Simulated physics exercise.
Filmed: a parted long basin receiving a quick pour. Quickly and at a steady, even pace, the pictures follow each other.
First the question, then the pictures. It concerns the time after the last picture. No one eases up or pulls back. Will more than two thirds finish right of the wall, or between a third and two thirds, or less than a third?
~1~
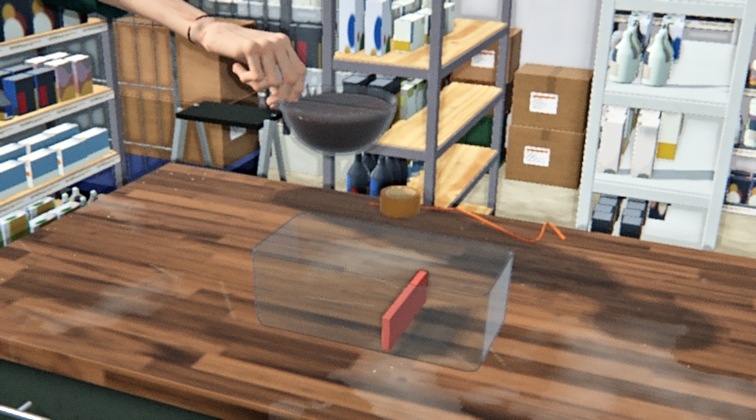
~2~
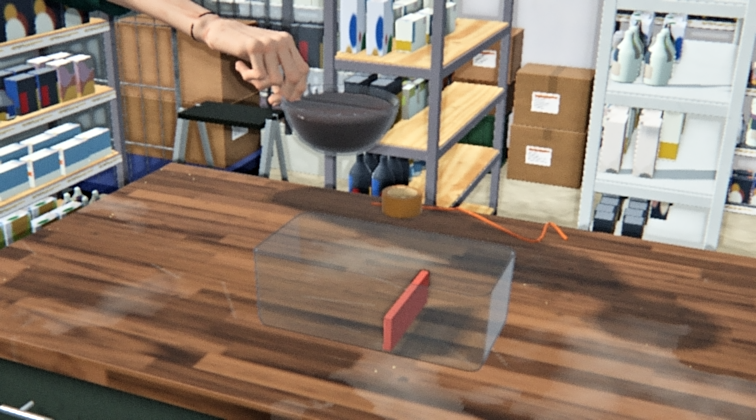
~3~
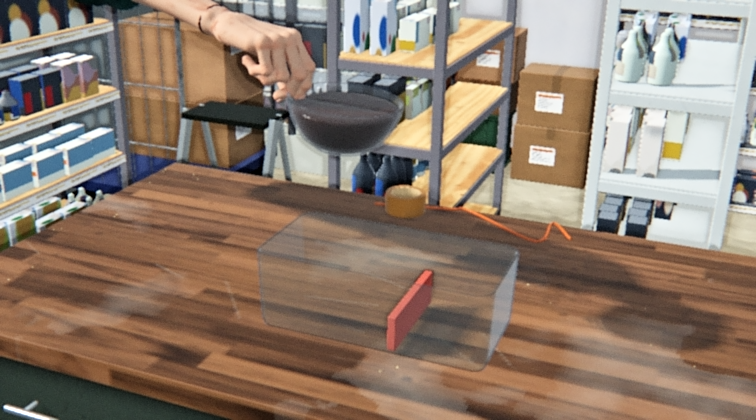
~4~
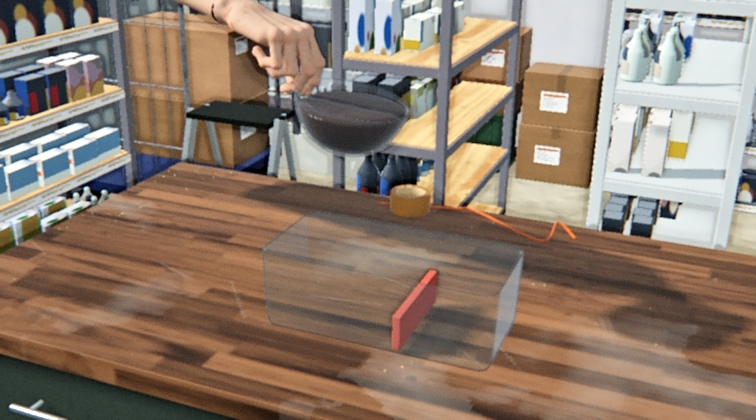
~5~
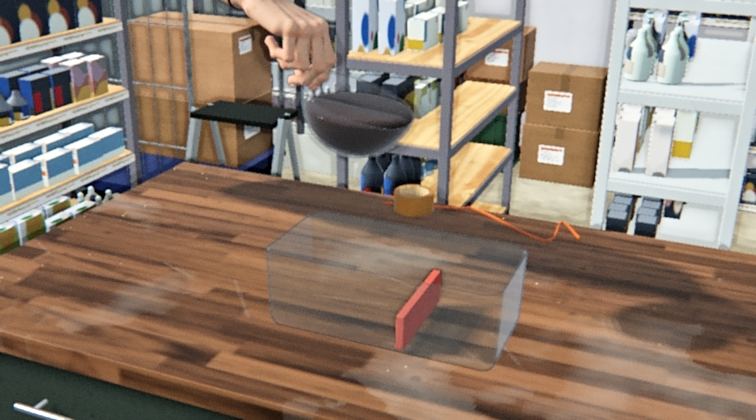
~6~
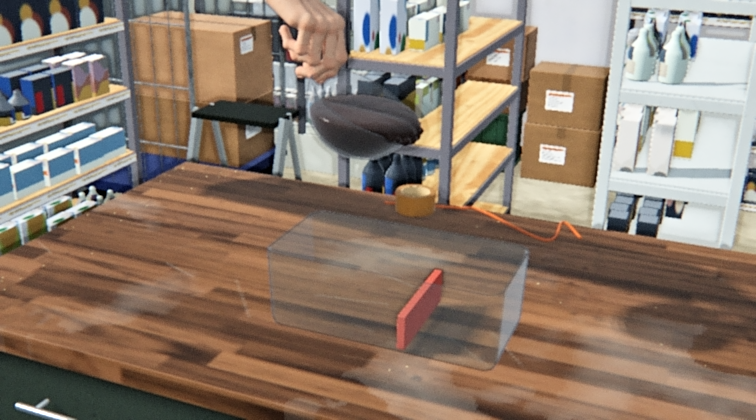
Right of the wall there will be more than two thirds.
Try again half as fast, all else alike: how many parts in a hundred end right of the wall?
It comes to 90 per cent or so.
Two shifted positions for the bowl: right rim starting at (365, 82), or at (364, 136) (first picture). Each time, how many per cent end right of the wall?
55 and 35 in a hundred.
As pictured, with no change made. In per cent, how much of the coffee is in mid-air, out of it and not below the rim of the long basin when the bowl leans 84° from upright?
About 45 per cent.
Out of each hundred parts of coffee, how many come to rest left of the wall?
That works out near 20 in every hundred.
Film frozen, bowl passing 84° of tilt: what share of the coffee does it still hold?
It still holds close to 15 per cent at that lean.
A moment on, the bowl is tipped on its side and 16 per cent is still to pour, 1 is left of the wall and 36 right of it.
Next, the bowl is tipped on its side and 0 per cent is still to pour, 13 is left of the wall and 80 right of it.
Then the bowl is tipped on its side and 0 per cent is still to pour, 19 is left of the wall and 79 right of it.
Later the bowl is tipped on its side and 0 per cent is still to pour, 19 is left of the wall and 79 right of it.
Finally, 19 per cent lies left of the wall, 79 right of it and 2 outside.
